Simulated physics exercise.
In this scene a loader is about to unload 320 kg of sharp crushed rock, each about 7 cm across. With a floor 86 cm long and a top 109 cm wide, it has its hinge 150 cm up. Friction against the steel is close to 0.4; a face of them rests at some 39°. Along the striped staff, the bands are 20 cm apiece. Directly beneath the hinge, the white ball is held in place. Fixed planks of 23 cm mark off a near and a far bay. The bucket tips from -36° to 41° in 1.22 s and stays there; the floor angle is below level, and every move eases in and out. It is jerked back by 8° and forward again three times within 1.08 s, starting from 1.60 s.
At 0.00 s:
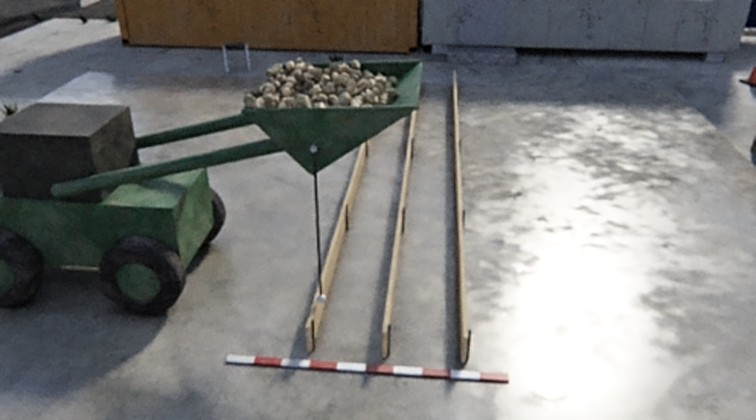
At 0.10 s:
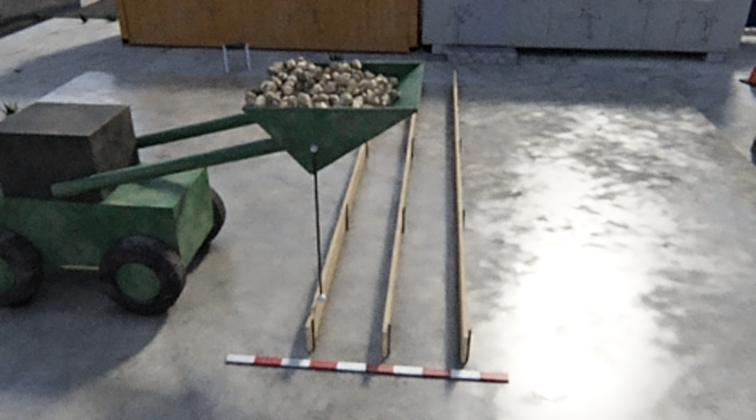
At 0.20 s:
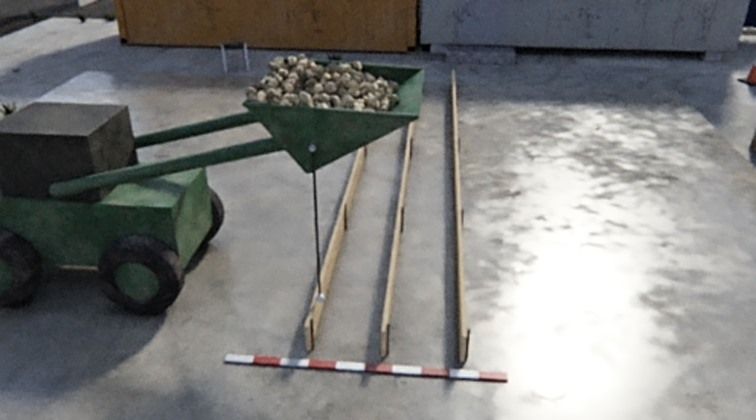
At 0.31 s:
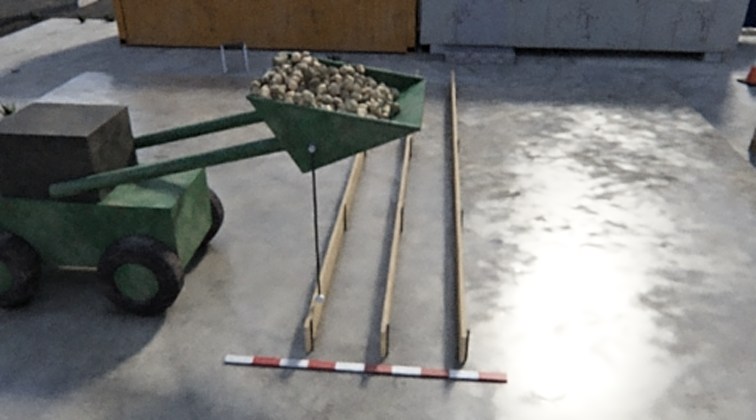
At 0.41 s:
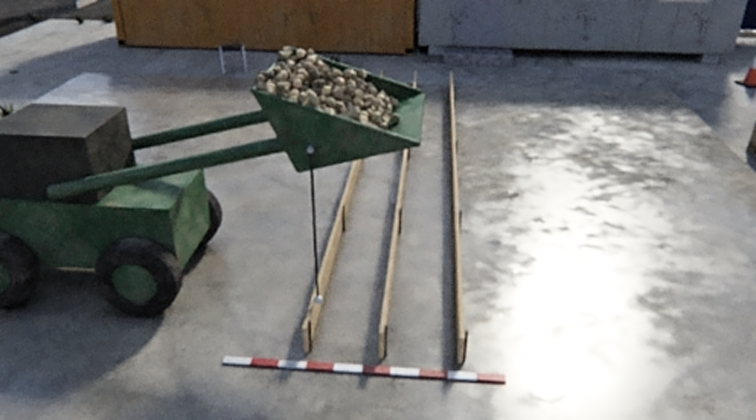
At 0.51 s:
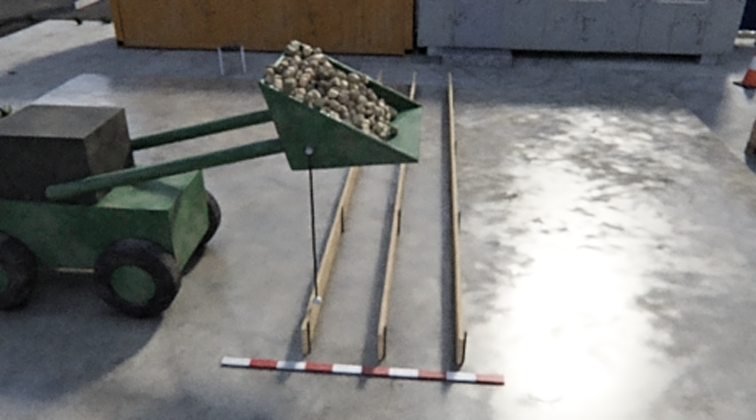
A green loader's raised bucket, heaped with pale stones, tilted slowly down at its right side while the stones shifted a little inside it, and the loader stayed parked beside three long boards.
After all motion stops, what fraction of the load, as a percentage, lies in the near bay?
Roughly 0 per cent of the load is in the near bay.
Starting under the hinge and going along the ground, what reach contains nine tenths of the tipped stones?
Close to 140 cm from the hinge.
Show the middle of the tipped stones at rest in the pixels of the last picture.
About (436, 282).
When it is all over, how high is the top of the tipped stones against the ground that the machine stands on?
Around 36 cm above it, I'd say.
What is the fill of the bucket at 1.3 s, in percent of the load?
I'd say near 65 per cent is still held inside.
After 0.9 s the floor is at 29°; 100 % in the bucket; the foremost stones are at (387, 169).
After 1.3 s the floor is at 41°; 63 % in the bucket, 1 % in the near bay, 36 % in the far bay; the foremost stones are at (431, 229).
After 3.1 s the floor is at 41°; 0 % in the bucket, 80 % in the far bay, 20 % past the last board; the foremost stones are at (562, 291).
After 5.7 s the floor is at 41°; 0 % in the bucket, 80 % in the far bay, 20 % past the last board; the foremost stones are at (562, 291).
